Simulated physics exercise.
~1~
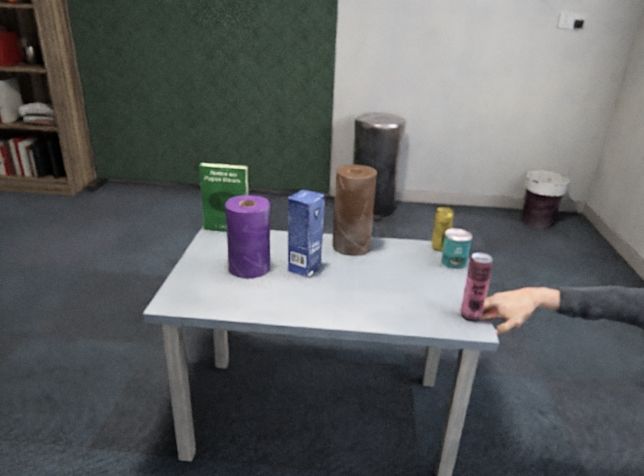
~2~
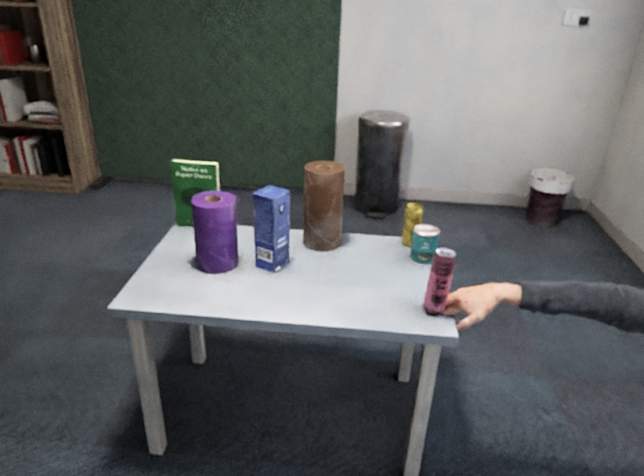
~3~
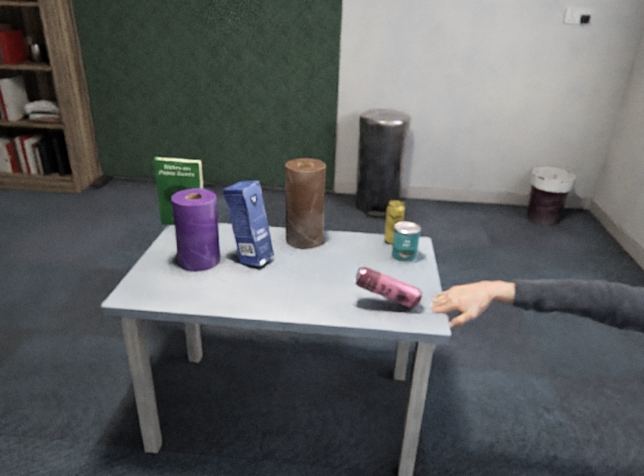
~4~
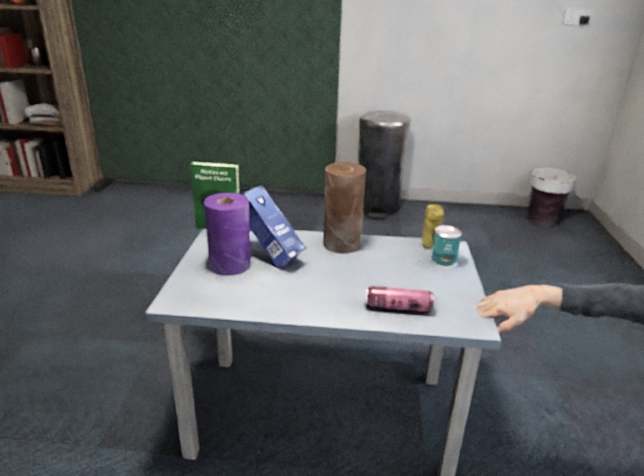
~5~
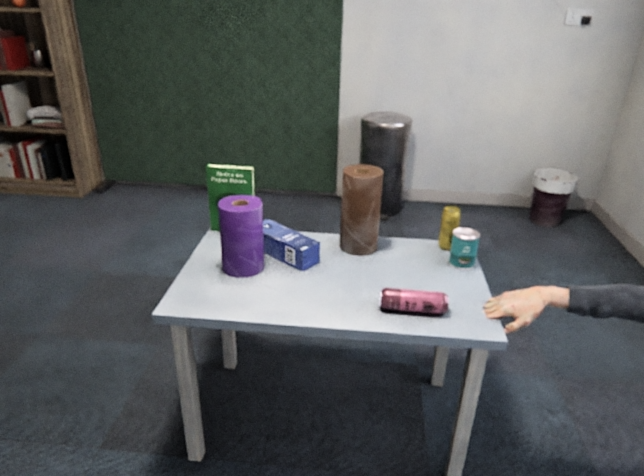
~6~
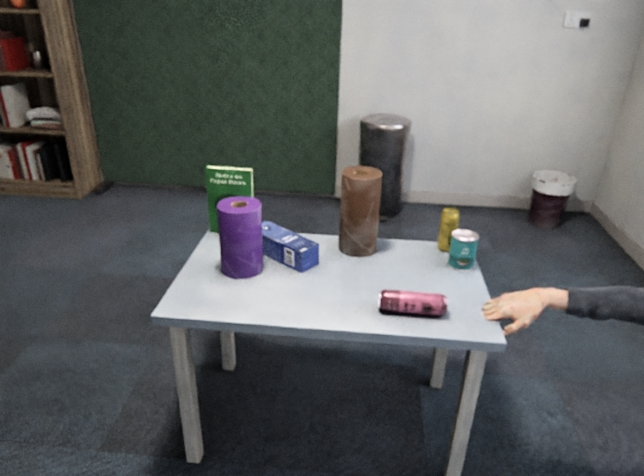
A hand shifts the table left, then right, and the pink can and blue carton topple.
